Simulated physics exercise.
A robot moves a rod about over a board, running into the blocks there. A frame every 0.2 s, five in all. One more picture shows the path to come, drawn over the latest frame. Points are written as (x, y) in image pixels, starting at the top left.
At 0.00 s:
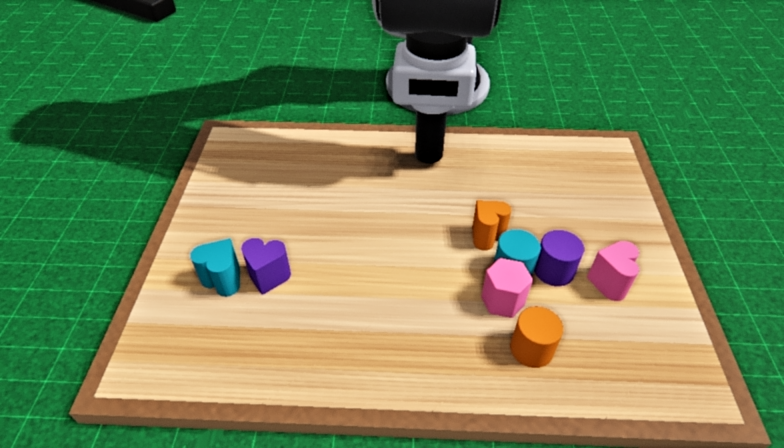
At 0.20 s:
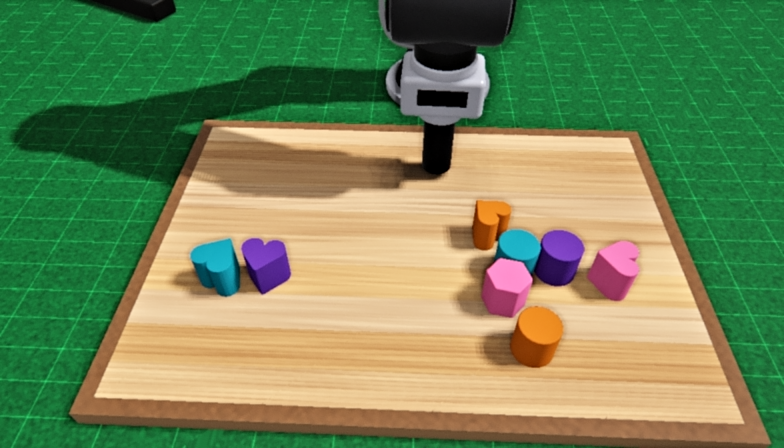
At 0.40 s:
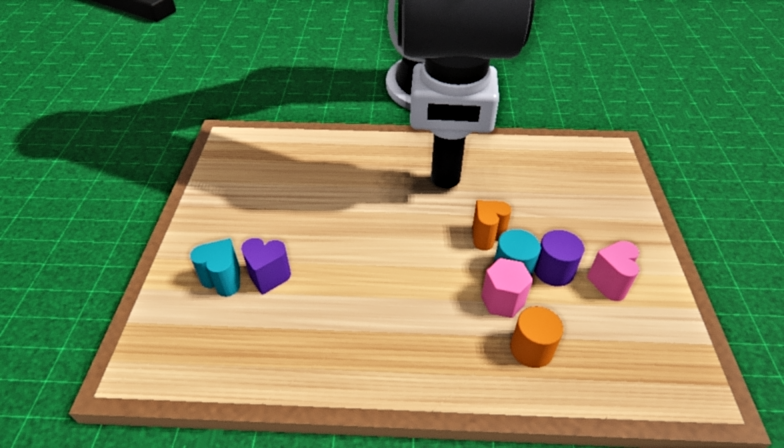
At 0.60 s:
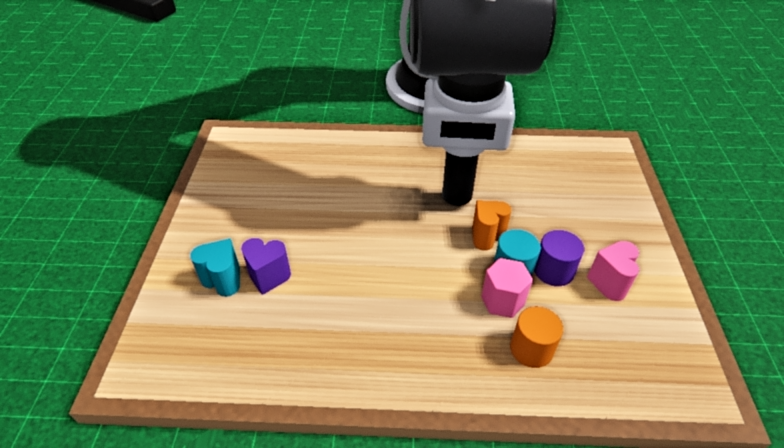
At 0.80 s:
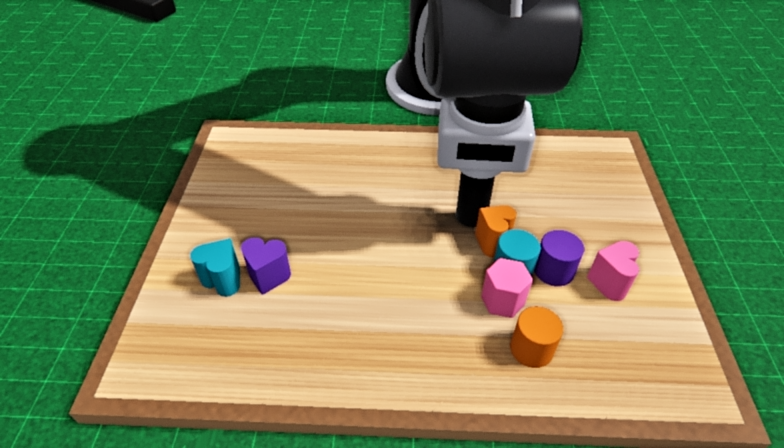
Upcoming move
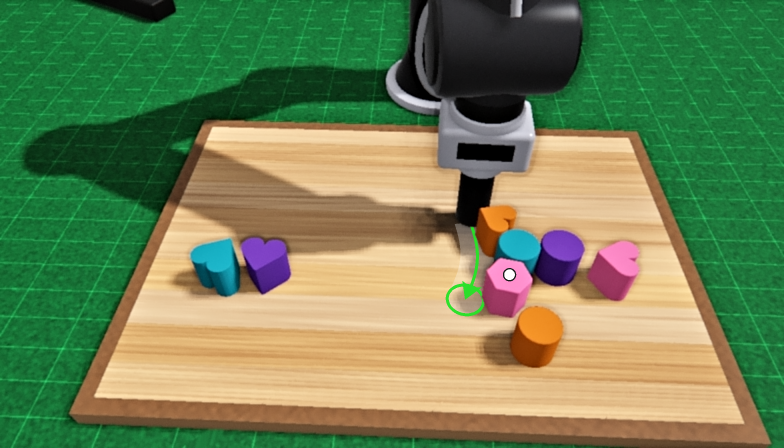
At the start, a robot arm holds a black rod near the far edge of a wooden board scattered with colourful blocks. The rod glides steadily nearer and slightly right while the blocks stay still. It then bumps the orange heart, which turns and shifts slightly right beside the turquoise cylinder.
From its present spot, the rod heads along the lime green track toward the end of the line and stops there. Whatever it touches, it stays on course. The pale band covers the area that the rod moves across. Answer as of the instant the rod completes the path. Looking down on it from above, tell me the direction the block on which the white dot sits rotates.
Clockwise, from overhead.
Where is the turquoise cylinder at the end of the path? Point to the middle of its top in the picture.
Around (553, 272).
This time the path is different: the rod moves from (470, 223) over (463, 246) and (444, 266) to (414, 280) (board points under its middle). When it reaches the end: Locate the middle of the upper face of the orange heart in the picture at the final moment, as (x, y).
The spot you're after is about (498, 231) in the image.
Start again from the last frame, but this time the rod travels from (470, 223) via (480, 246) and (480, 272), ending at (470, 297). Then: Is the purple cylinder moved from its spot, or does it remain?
The answer is that it is displaced.
Drawn move, from (470, 223) over (477, 247) and (475, 273) to (465, 300); the dot is on the pink hexagonal block.
On the path given first. One third of the way, rod at (478, 241); orange heart at (510, 235), turned 40° anticlockwise; pink hexagonal block at (513, 283), turned 30° clockwise; turquoise cylinder at (542, 262); purple cylinder at (580, 250).
Two thirds of the way, rod at (476, 267); orange heart at (515, 248), turned 65° anticlockwise; pink hexagonal block at (513, 284), turned 35° clockwise; turquoise cylinder at (553, 272); purple cylinder at (583, 252).
At the end, rod at (466, 293); orange heart at (515, 248), turned 65° anticlockwise; pink hexagonal block at (513, 284), turned 35° clockwise; turquoise cylinder at (553, 272); purple cylinder at (583, 252).
